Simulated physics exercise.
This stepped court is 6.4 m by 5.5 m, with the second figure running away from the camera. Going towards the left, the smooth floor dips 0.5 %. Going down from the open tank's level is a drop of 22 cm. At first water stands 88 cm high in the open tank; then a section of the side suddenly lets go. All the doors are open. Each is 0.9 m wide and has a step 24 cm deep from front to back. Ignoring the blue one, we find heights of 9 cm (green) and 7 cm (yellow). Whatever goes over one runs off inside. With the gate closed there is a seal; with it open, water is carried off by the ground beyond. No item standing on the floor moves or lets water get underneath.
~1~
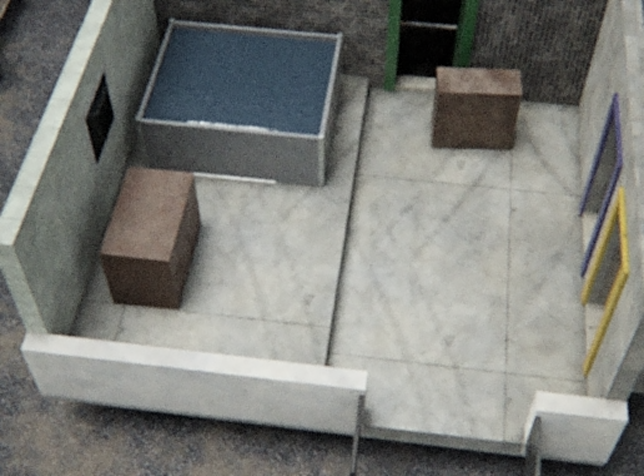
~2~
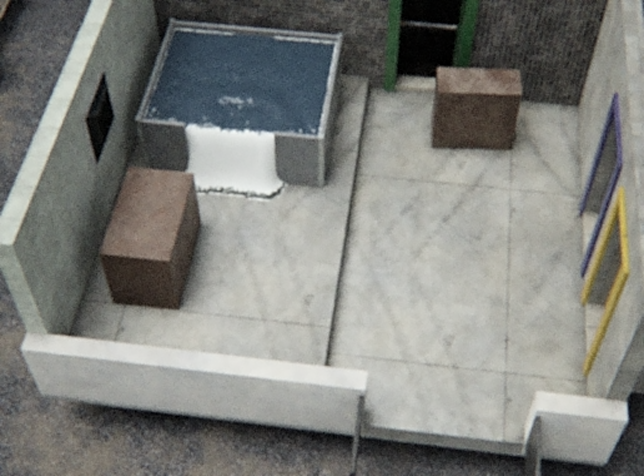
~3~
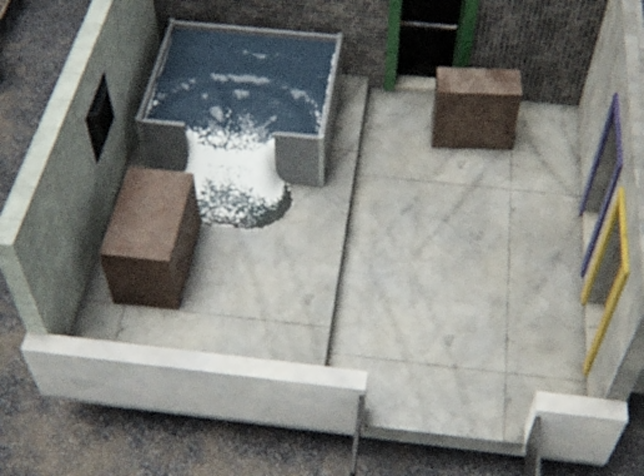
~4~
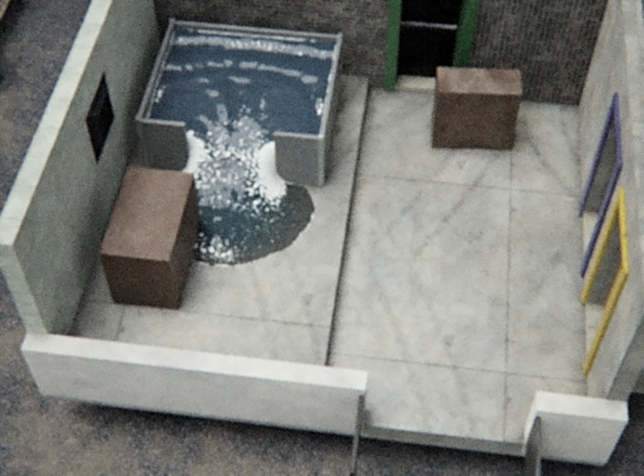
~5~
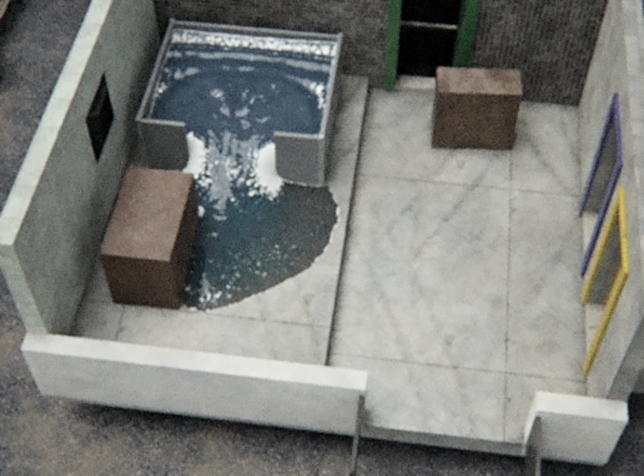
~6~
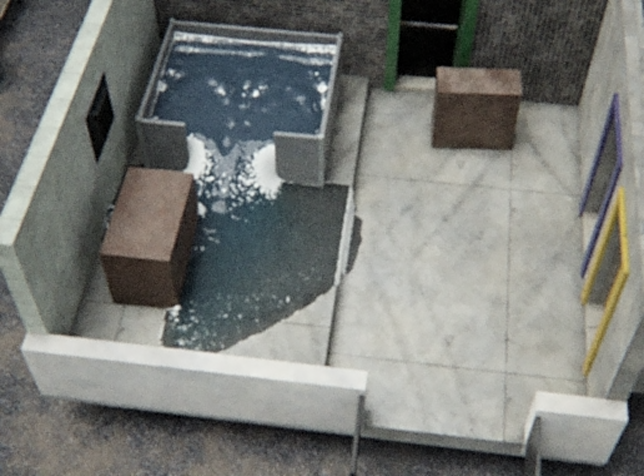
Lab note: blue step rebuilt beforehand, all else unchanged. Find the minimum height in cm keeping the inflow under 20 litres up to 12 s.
Minimum height: About 5.5 cm.
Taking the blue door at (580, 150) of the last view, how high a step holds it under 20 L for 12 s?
Close to 11.5 cm at the least.
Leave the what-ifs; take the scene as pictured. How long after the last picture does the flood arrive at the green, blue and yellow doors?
Arrival times - green: 2.8 s; blue: 2.8 s; yellow: 2.0 s.
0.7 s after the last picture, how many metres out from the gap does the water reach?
Around 4.0 m out.
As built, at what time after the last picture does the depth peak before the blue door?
At about 5.0 s.
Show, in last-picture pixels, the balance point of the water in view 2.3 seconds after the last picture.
My guess is close to (249, 213).
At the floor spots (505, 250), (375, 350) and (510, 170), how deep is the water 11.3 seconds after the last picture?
Some 4, 10 and 10 cm.
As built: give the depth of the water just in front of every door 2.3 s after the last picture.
Door by door in cm - green 0, blue 0, yellow 13.
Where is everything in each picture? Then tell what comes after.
In the first picture, still water, 88 cm deep, in the open tank at (243, 81); the blue door at (599, 194) is dry.
In the second picture, the front is at a hidden place, 0.3 m from the gap at (233, 161); 0.3 m2 of floor is wet, 88 cm left at the back.
In the third picture, water pours out at (233, 162) and has run 0.9 m, to a hidden place; about 14 cm deep outside, 88 cm at the back.
In the fourth picture, water pours out at (233, 163) and has run 1.5 m, to (198, 256); about 13 cm deep outside, 83 cm at the back.
In the fifth picture, water pours out at (233, 162) and has run 2.2 m, to (191, 301); about 9 cm deep outside, 74 cm at the back.
In the sixth picture, water pours out at (233, 161) and has run 3.0 m, to a hidden place; about 7 cm deep outside, 76 cm at the back; the blue door at (599, 194), 4.9 m from the gap, is still 3.2 m from the nearest water.
Then, 0.7 s after the last picture water covers 40 % of the floor, deepest (55 cm) near (189, 222); it has not reached the blue door.
Then, 2.3 s after the last picture water covers 55 % of the floor, deepest (38 cm) near (581, 418); it has not reached the blue door.
Then, 11.3 s after the last picture water covers 95 % of the floor, deepest (14 cm) near (566, 430); 6 cm at the blue door, 0 litres in over its 10 cm step.
At the blue door as built, the water peaked near 9 cm, 4.9 s after the last picture.
With a step of 5 cm, 25 litres would have come in within the 12 s; with 6.5 cm, 10 litres. So under 20 litres takes about 5.5 cm.
